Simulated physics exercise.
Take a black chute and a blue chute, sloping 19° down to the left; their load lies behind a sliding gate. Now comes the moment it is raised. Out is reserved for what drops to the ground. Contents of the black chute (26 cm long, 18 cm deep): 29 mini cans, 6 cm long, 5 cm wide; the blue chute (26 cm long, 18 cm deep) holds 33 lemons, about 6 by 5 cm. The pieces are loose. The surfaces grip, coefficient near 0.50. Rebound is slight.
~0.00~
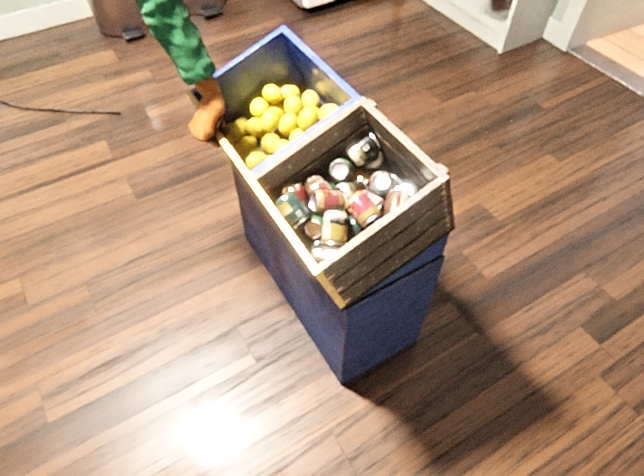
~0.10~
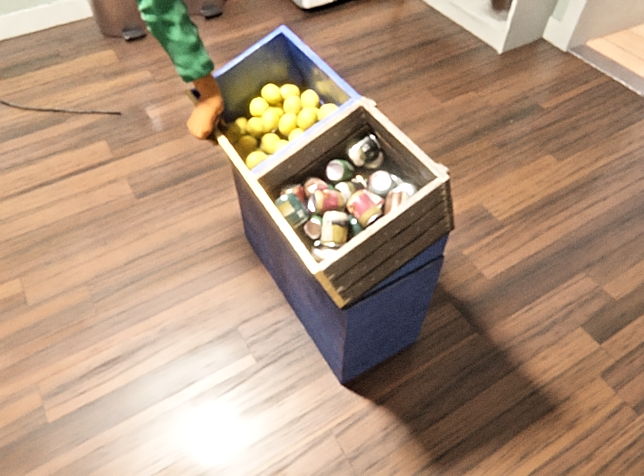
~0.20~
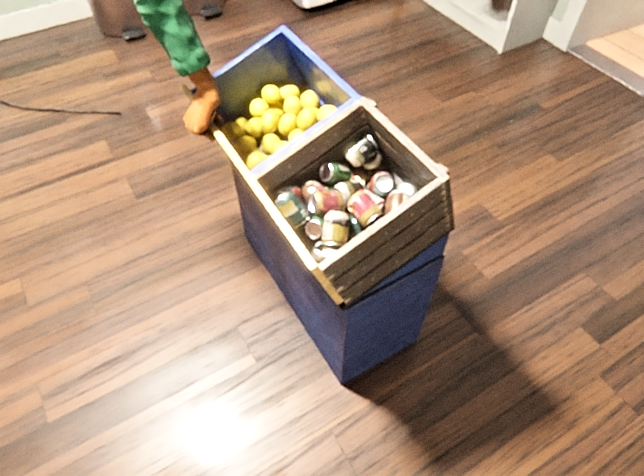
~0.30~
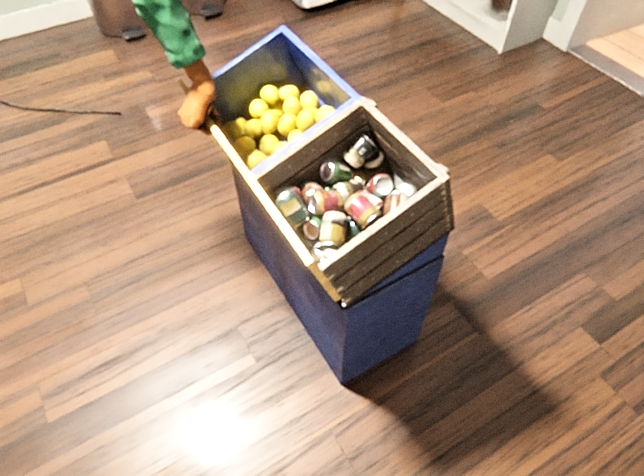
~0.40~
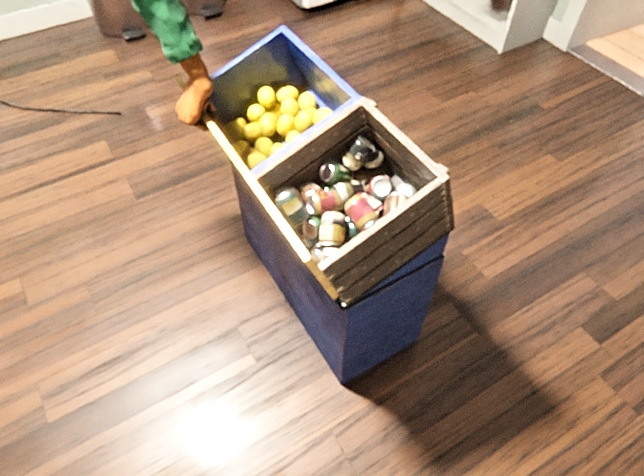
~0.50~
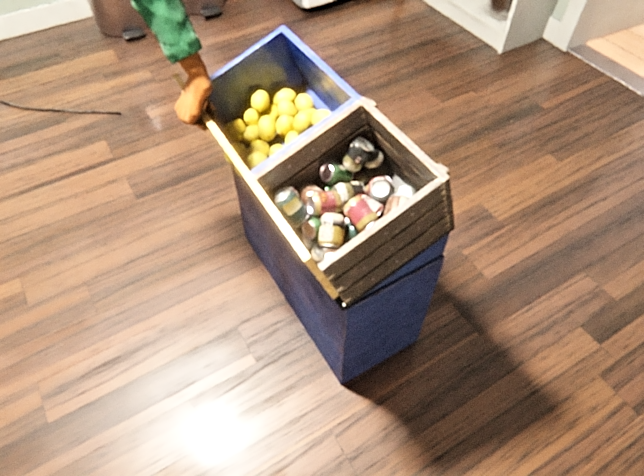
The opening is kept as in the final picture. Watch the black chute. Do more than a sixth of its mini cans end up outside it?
No, the spill stays short of one sixth.
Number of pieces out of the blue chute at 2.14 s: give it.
Out by then, roughly: Blue chute 3.
After 0.91 s, black chute 29 in, 0 out and blue chute 31 in, 2 out.
After 1.42 s, black chute 29 in, 0 out and blue chute 30 in, 3 out.
After 2.14 s, black chute 29 in, 0 out and blue chute 30 in, 3 out.
Final count (at 3.06 s), black chute 29 in, 0 out and blue chute 30 in, 3 out. Asked share, 0 of 29, 0 per cent.
